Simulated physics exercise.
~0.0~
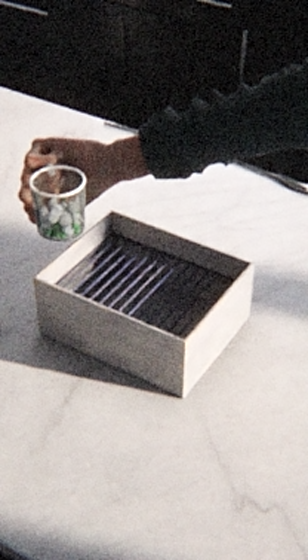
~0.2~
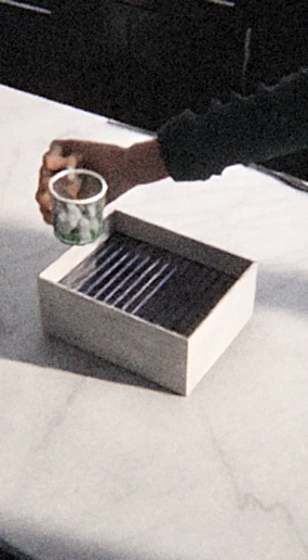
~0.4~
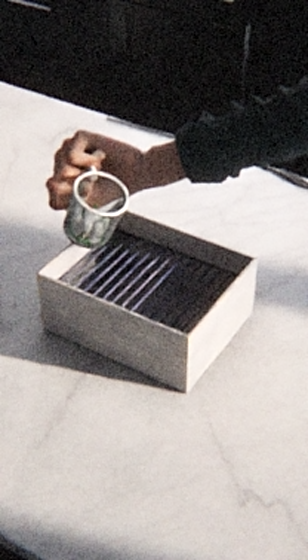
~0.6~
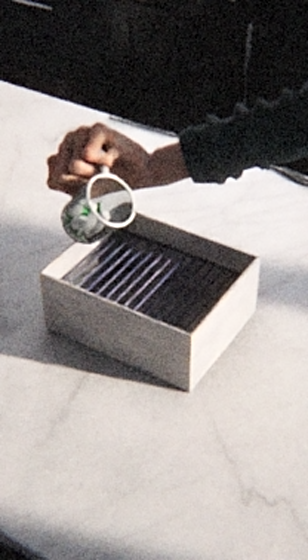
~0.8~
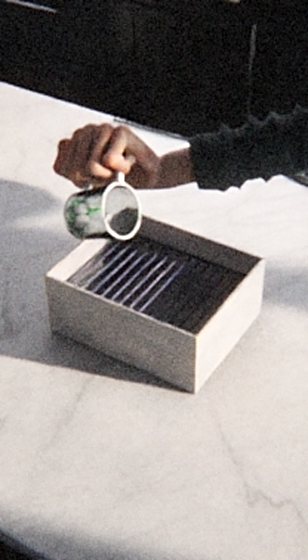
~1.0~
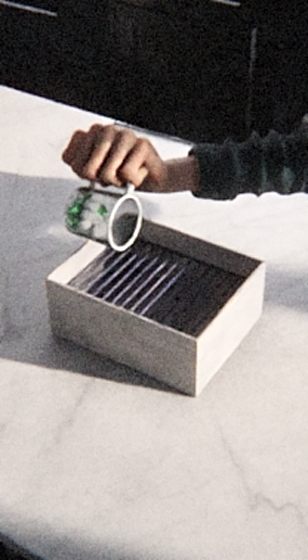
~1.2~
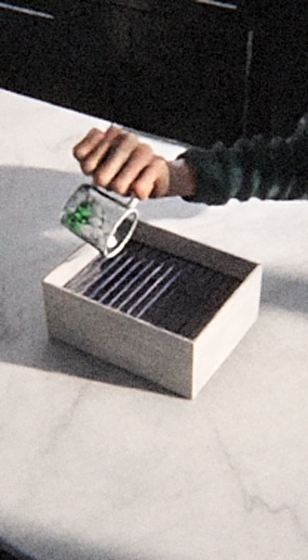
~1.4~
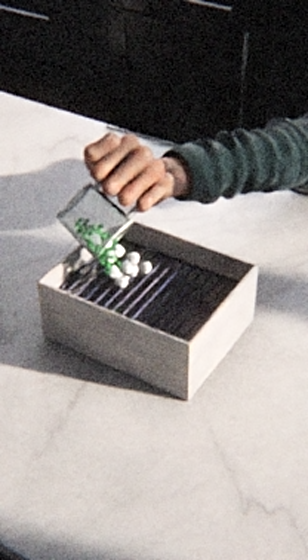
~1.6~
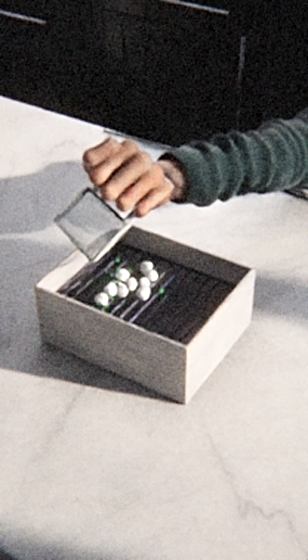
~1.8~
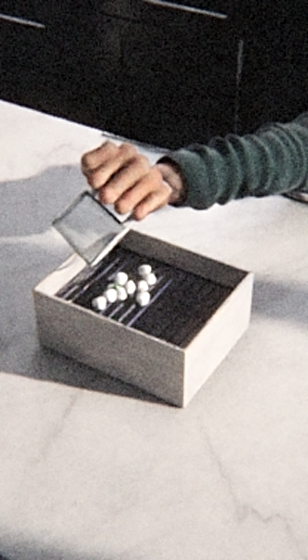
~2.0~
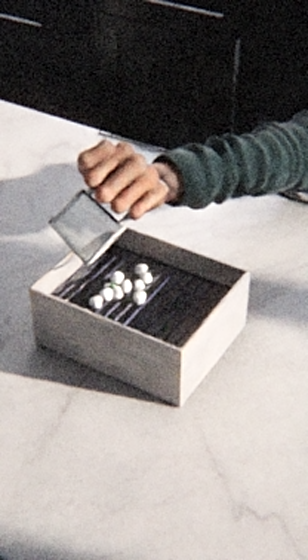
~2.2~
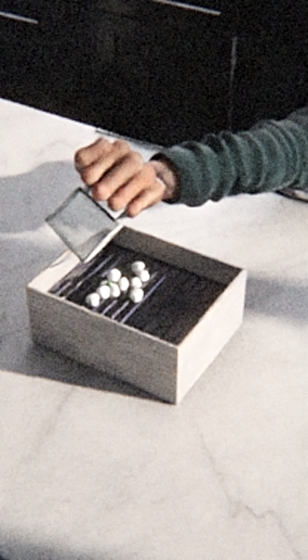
A clear cup holding white and green pieces is held by a hand over the left side of a pale, square box with wires across its dark interior. The box sits on a white marble counter, seen from above at an angle by a slightly swaying camera. The hand, in a dark green sleeve, moves the cup right and tips it onto its side, then further over. The pieces tumble out together onto the wires. Round white ones settle on top in a loose cluster, while nearly all the green ones slip below, leaving the upturned cup empty above.
